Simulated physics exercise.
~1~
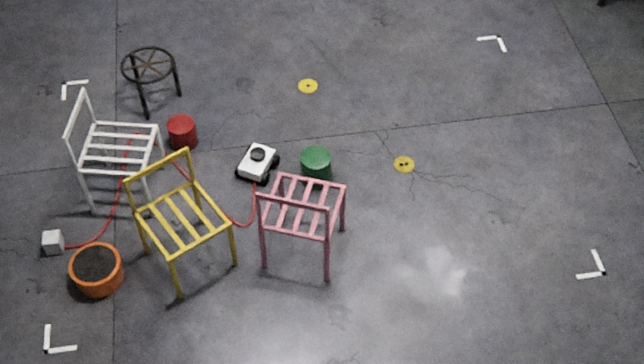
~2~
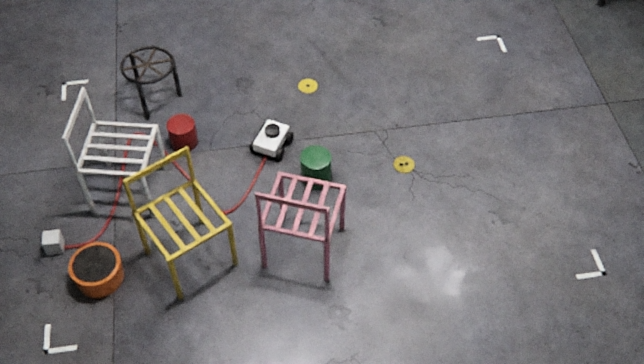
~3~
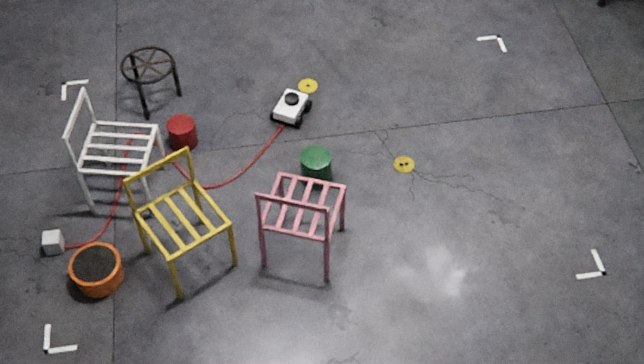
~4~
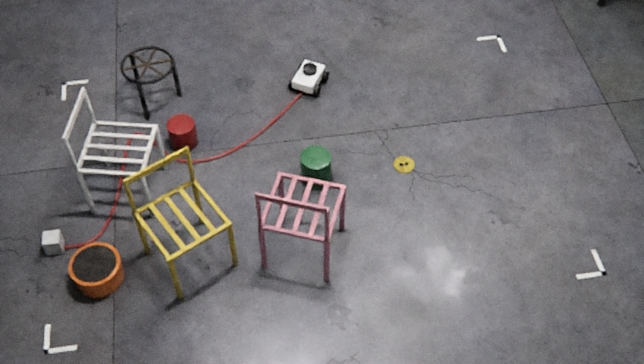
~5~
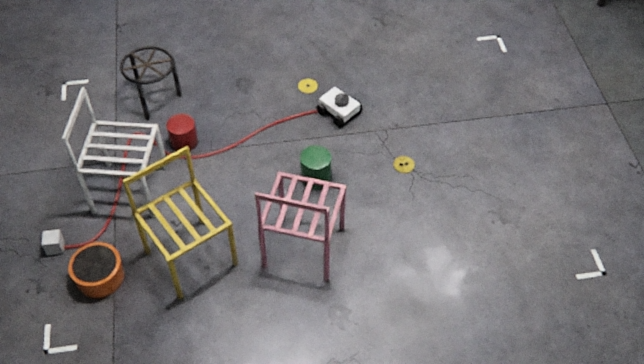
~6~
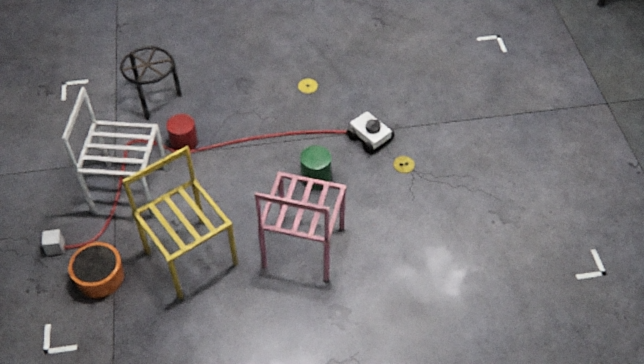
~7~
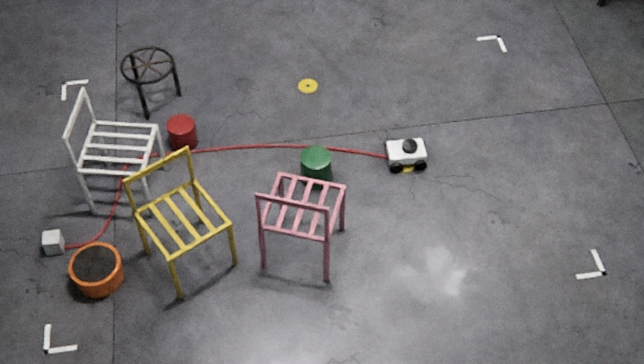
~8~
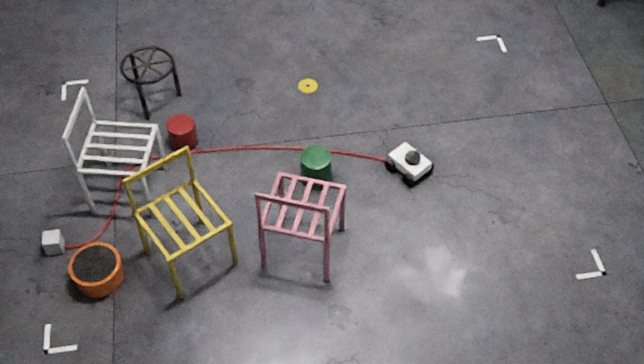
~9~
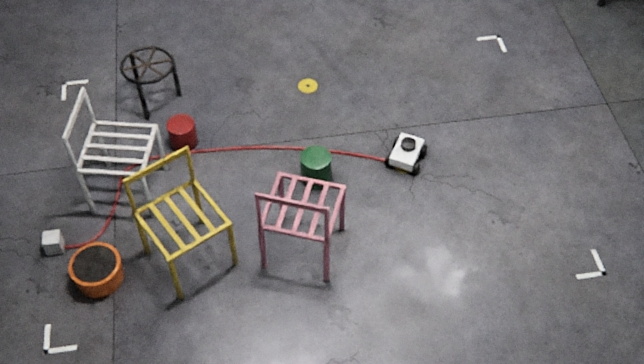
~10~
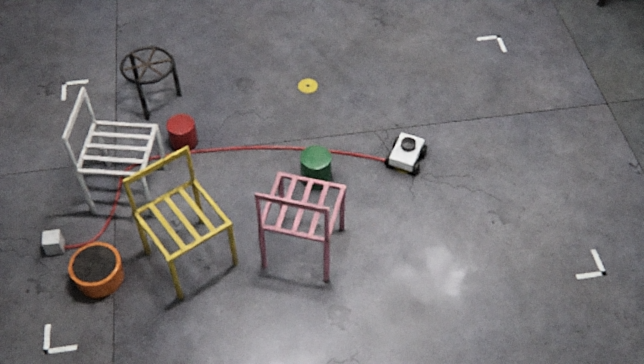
To begin with, a small white cart sits between a yellow chair and a pink chair on a grey floor, trailing a red lead that runs back to a small white block near an orange pot. It rolls up and to the right, past a green tub, until it covers the upper yellow mark. Then it turns and heads down and to the right, drawing the lead out between the red and green tubs. Reaching the second yellow mark, it swivels on the spot and stops there. The white block, chairs, tubs, pot and black stool all stay in place.
